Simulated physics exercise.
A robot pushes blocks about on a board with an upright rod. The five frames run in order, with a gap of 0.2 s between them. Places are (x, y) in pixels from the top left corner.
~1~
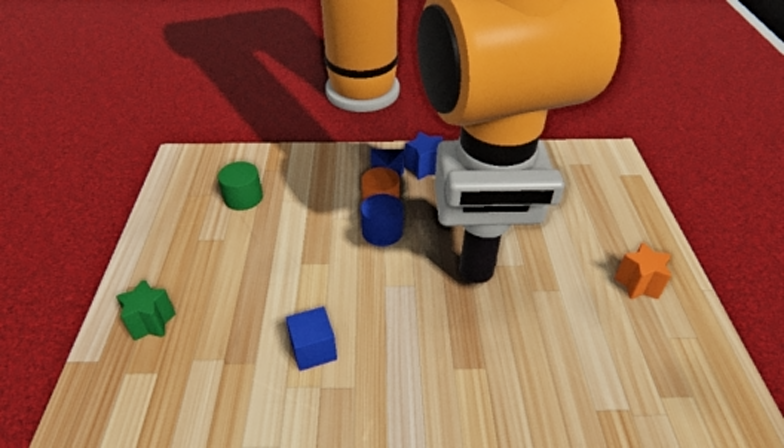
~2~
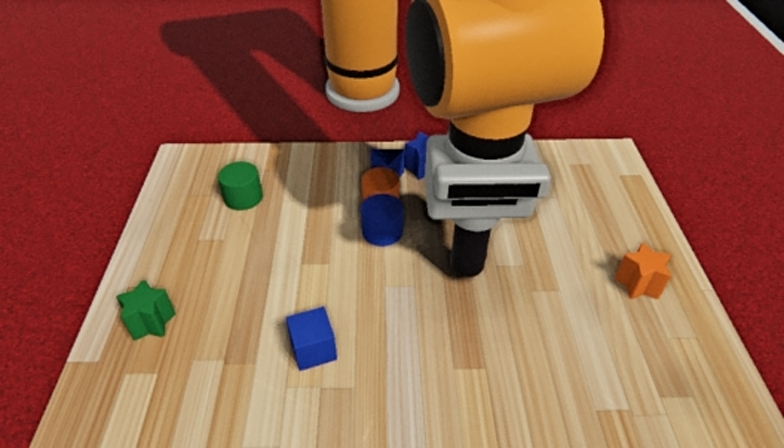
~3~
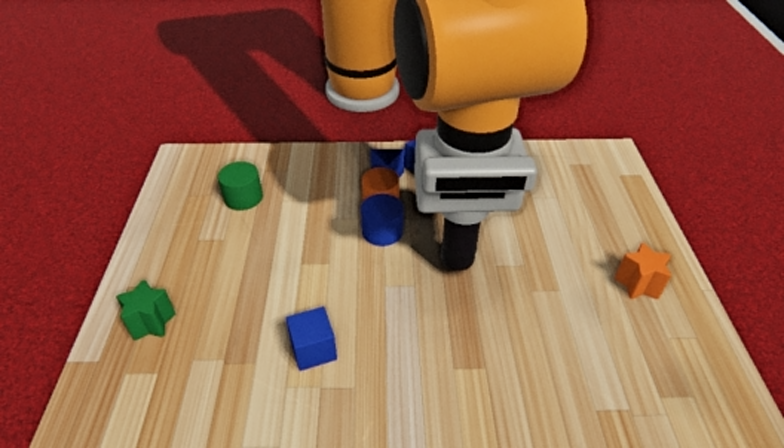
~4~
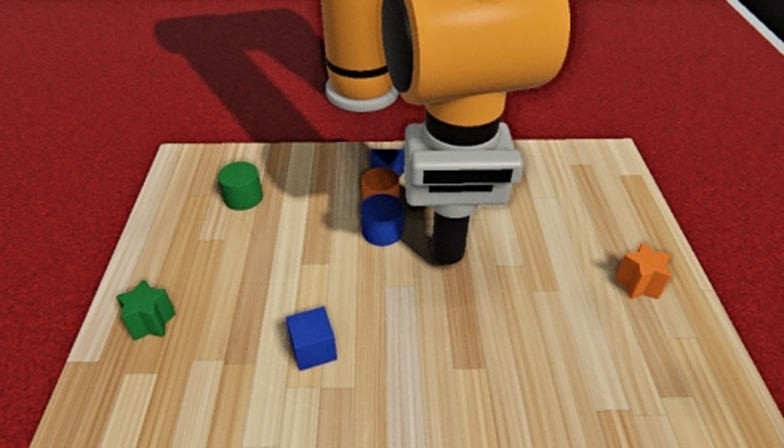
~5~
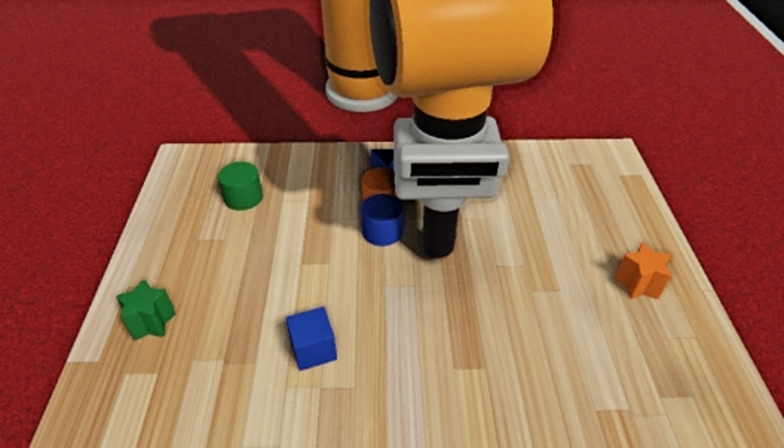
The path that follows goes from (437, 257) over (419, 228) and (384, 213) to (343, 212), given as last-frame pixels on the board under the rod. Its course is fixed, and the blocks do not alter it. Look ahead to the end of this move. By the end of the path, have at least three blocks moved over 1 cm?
That would be a no.
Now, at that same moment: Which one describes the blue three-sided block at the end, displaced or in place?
The push misses it.
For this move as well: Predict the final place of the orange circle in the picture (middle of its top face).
It comes to (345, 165).
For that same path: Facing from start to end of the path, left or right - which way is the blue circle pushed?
To the path's left.
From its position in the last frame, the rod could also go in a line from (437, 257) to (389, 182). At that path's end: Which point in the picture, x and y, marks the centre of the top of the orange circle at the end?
By then it is at (356, 161).
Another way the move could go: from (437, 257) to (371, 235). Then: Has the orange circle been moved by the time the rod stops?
The answer is yes.
What follows on the original path. One third of the way, rod at (419, 216); nothing pushed yet.
Two thirds of the way, rod at (384, 202); orange circle at (363, 171); blue circle at (358, 207).
At the end, rod at (342, 201); orange circle at (345, 165); blue circle at (337, 212); blue three-sided block still.
